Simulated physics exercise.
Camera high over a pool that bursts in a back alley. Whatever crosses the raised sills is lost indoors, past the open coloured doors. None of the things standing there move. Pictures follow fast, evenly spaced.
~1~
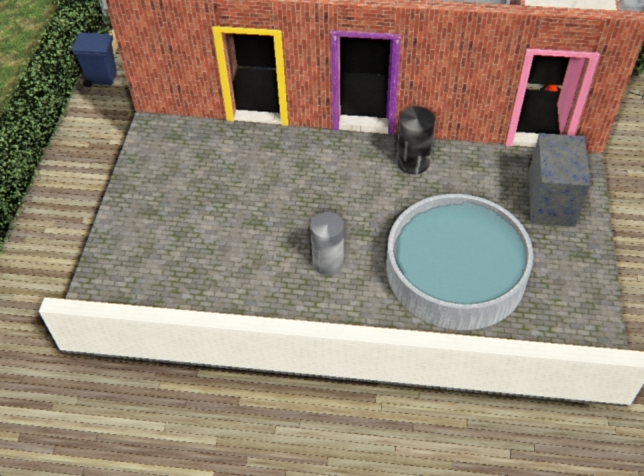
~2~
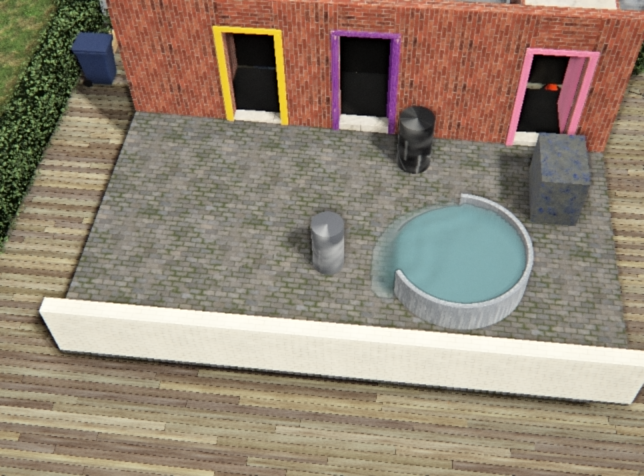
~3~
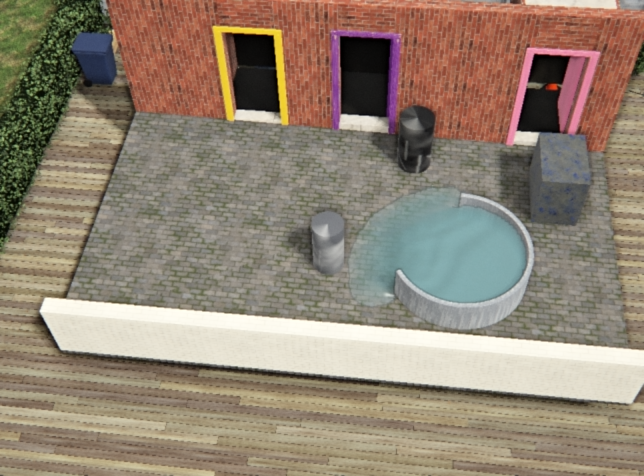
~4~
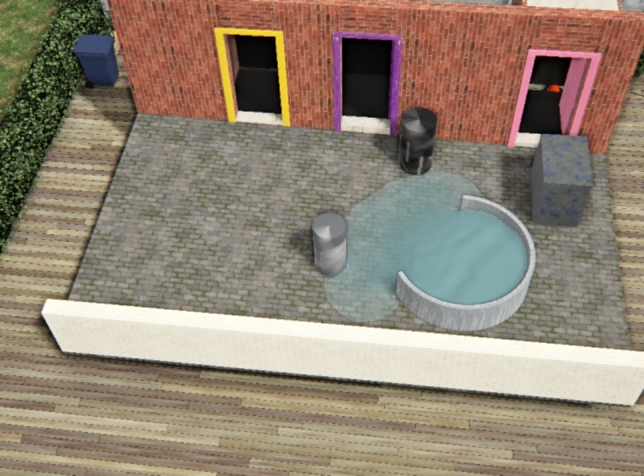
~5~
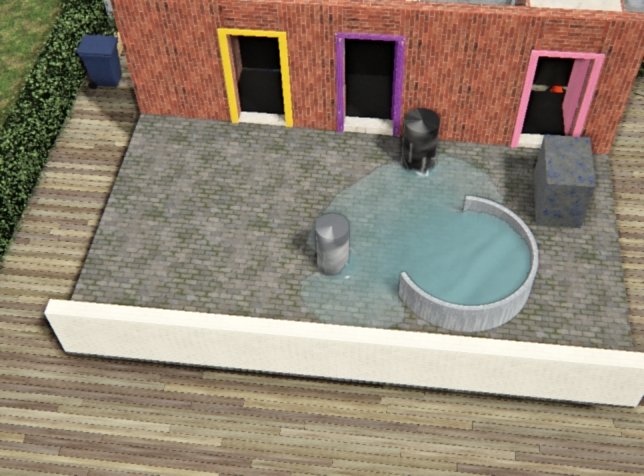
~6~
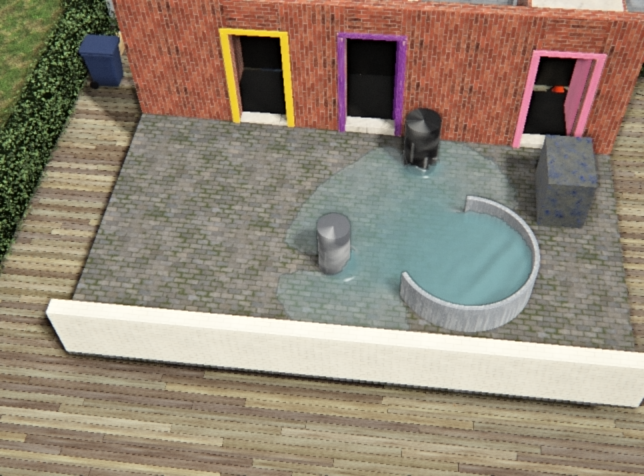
Water pours from a gap in the round pool's left side and spreads across the paving.
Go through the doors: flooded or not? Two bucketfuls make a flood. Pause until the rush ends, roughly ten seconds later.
My prediction: The pink door will respect the limit; the yellow door will break the limit; the purple door will respect the limit.
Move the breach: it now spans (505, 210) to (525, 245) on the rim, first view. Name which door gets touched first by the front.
The one in pink.
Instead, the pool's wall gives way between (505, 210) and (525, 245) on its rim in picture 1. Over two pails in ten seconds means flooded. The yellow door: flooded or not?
Yellow door: Stays within it.
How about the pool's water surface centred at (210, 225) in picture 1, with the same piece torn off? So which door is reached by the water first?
It is the yellow-painted one.
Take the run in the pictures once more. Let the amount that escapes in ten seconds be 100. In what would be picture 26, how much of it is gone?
My estimate is roughly 15 percent.
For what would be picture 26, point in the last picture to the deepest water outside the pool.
Somewhere around (335, 142).
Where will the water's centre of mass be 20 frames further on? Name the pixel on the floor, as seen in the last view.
Close to (346, 213), I reckon.
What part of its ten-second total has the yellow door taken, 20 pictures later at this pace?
Roughly 70 per cent.
A moment on, water covers 35 % of the floor; the pink door not reached, the yellow door not reached, the purple door wet at the sill, nothing in.
Next, water covers 50 % of the floor; the pink door wet at the sill, nothing in, the yellow door wet at the sill, nothing in, the purple door wet at the sill, nothing in.
Then, water covers 70 % of the floor; the pink door wet at the sill, nothing in, the yellow door over two buckets in, the purple door under two buckets in.
Later, water covers 85 % of the floor; the pink door wet at the sill, nothing in, the yellow door over two buckets in, the purple door under two buckets in.
In the end, water covers 65 % of the floor; the pink door wet at the sill, nothing in, the yellow door over two buckets in, the purple door under two buckets in.
